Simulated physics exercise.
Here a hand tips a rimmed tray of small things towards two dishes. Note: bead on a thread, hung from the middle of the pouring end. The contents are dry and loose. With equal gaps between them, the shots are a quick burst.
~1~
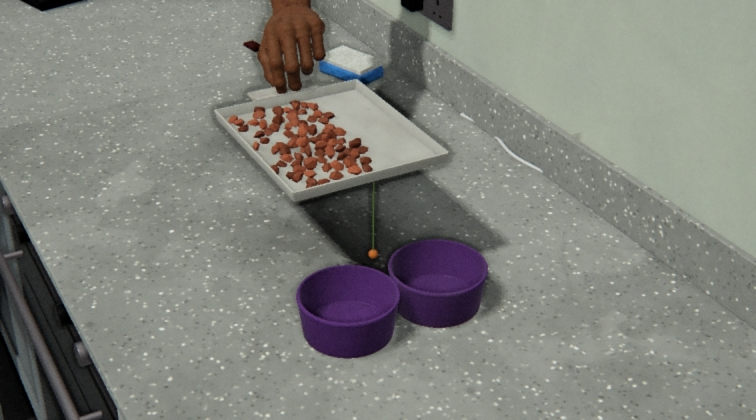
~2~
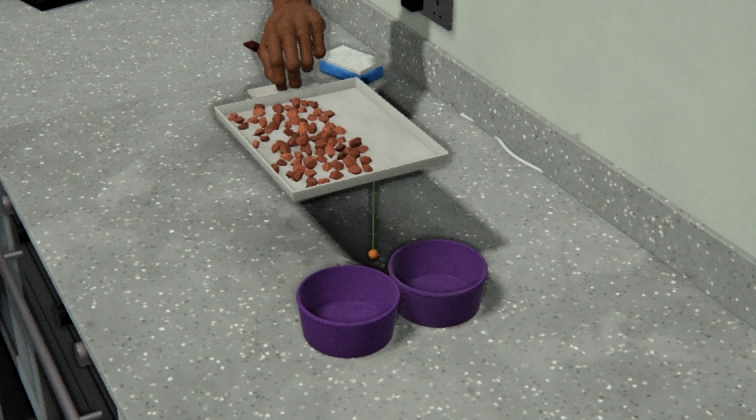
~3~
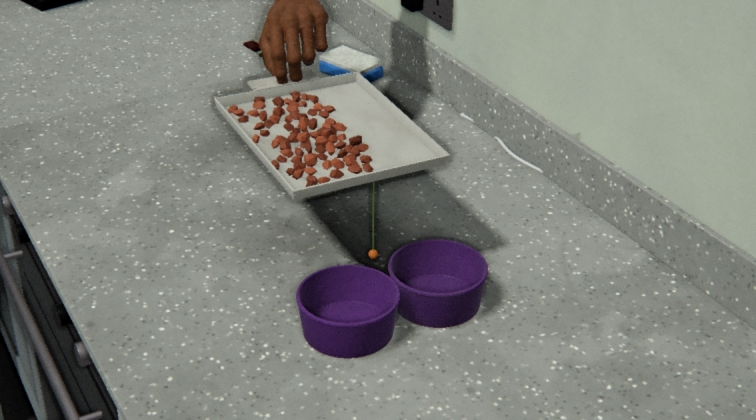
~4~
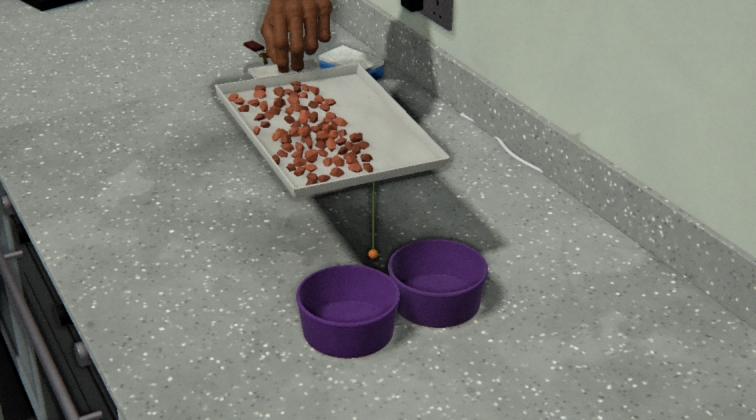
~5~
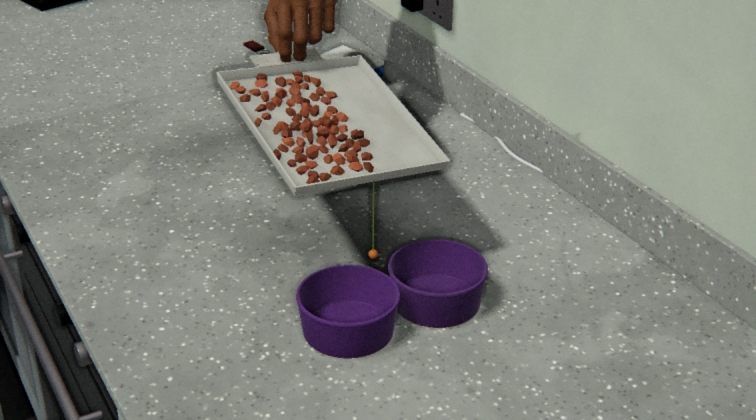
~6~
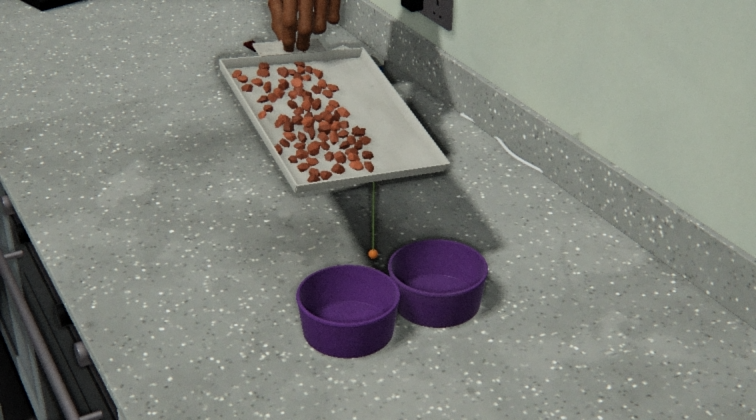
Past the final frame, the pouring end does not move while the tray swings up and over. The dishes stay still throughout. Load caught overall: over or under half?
It looks like most goes in the dishes, when all's done.
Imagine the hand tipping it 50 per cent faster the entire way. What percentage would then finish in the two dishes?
About 80 in a hundred.
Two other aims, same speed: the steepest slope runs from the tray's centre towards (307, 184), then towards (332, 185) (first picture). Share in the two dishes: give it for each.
First heading 40 %, second heading 70 %.
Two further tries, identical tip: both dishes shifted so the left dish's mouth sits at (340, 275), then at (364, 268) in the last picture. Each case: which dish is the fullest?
First try: The right-side dish; second try: The right-side dish.
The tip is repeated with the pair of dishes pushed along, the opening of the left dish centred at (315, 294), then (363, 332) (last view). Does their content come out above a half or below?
Well, in excess of half at the first spot and not up to half at the second.
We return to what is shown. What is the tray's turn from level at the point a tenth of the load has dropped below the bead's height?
70°.
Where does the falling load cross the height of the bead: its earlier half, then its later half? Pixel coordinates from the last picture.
The leading part at (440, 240), the rest of it at (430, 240).
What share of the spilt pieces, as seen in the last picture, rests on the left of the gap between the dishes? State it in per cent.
About 20 per cent.
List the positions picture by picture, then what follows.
Corners of the pouring end at (294, 191) and (445, 152), level; middle of the load at (314, 141), bits of crushed brick; left dish at (372, 335); right dish at (463, 305); bead on its thread at (373, 254), in the first frame.
Corners of the pouring end at (294, 190) and (446, 152), level; middle of the load at (314, 139), in the second frame.
Corners of the pouring end at (295, 189) and (446, 154), tipped barely, lowest at the right corner; middle of the load at (314, 135), in the third frame.
Corners of the pouring end at (296, 187) and (446, 157), tipped a little, lowest at the right corner; middle of the load at (315, 130), in the fourth frame.
Corners of the pouring end at (297, 185) and (447, 159), tipped a little, lowest at the right corner; middle of the load at (316, 124), in the fifth frame.
Corners of the pouring end at (298, 183) and (447, 162), tipped clearly, lowest at the right corner; middle of the load at (318, 119); left dish at (372, 335); right dish at (463, 305), in the sixth frame.
Soon after the last picture, tray tipped steeply; most on the tray; a small part in the air.
A little later, tray tipped right over; a small part on the tray; about two thirds in the right dish; a small part outside both; a small part in the air.
Later still, tray tipped past a quarter turn; a stray few in the left dish; most in the right dish; a small part outside both.
At rest, tray tipped past a quarter turn; a stray few in the left dish; most in the right dish; a small part outside both.
